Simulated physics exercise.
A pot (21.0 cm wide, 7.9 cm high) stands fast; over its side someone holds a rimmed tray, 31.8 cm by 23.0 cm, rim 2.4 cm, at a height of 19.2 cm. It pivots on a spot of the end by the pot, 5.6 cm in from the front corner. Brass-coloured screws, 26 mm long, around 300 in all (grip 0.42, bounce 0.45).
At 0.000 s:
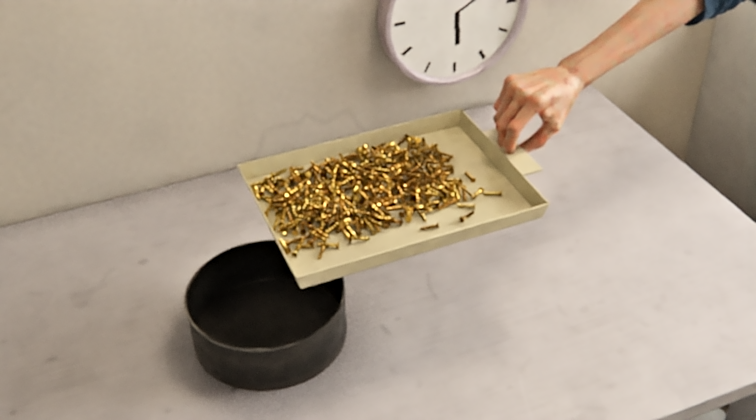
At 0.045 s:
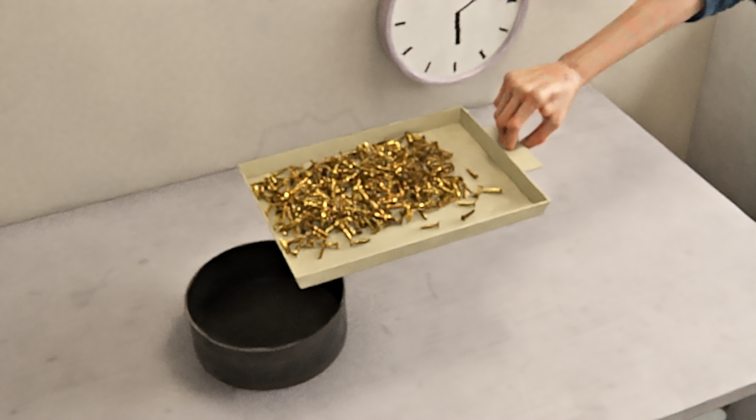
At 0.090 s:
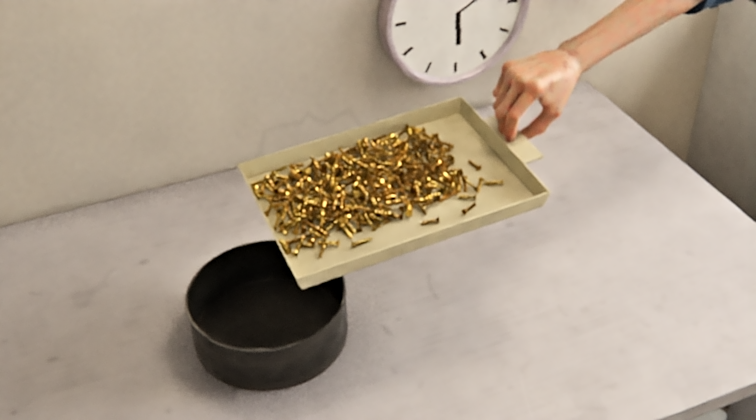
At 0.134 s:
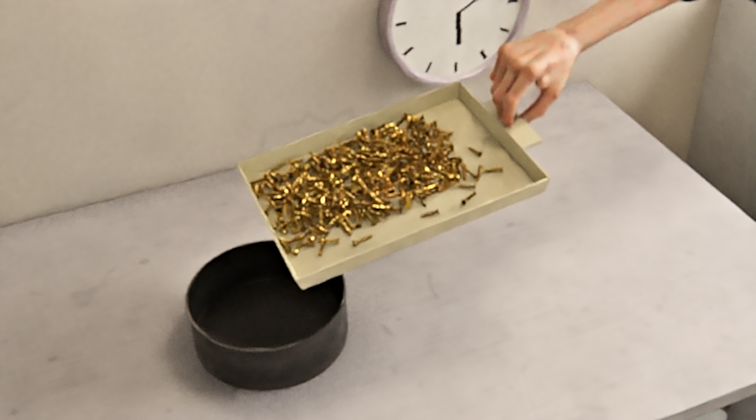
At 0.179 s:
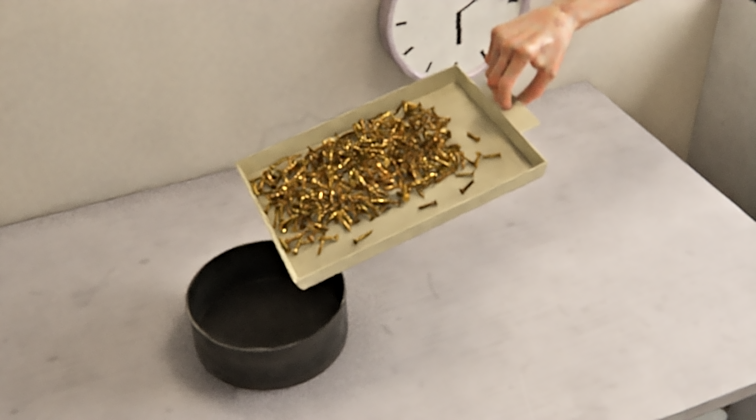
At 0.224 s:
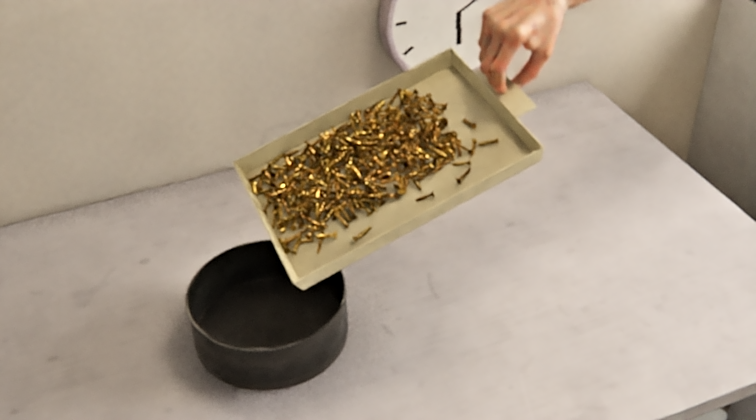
A hand lifts one end of a tray of brass-coloured screws beside a dark pot.
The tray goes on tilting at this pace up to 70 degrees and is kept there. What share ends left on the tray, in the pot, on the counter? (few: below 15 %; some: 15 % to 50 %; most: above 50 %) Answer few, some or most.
Tray: Some, pot: Some, counter: Some.
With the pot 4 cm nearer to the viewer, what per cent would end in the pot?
It would be near 50 per cent.
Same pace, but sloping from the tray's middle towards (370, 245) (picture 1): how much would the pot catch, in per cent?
Some 0 per cent.
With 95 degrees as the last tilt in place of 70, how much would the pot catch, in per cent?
Then about 50 per cent.
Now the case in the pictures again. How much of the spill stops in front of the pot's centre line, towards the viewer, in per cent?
Some 90 per cent.
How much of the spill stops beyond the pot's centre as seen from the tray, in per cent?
About 100 per cent.
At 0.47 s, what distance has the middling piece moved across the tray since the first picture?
Some 3 cm.
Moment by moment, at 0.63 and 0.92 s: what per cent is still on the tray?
In turn: 100, 30.
Then, at 0.47 s, tilt 44 degrees; the tray holds 100 %, the pot 0 %.
Then, at 0.63 s, tilt 61 degrees; the tray holds 100 %, the pot 0 %.
After 0.92 s, tilt 70 degrees; the tray holds 30 %, the pot 20 %.
By 2.0 s all is still; tray 25 %, pot 35 %, counter 40 %.
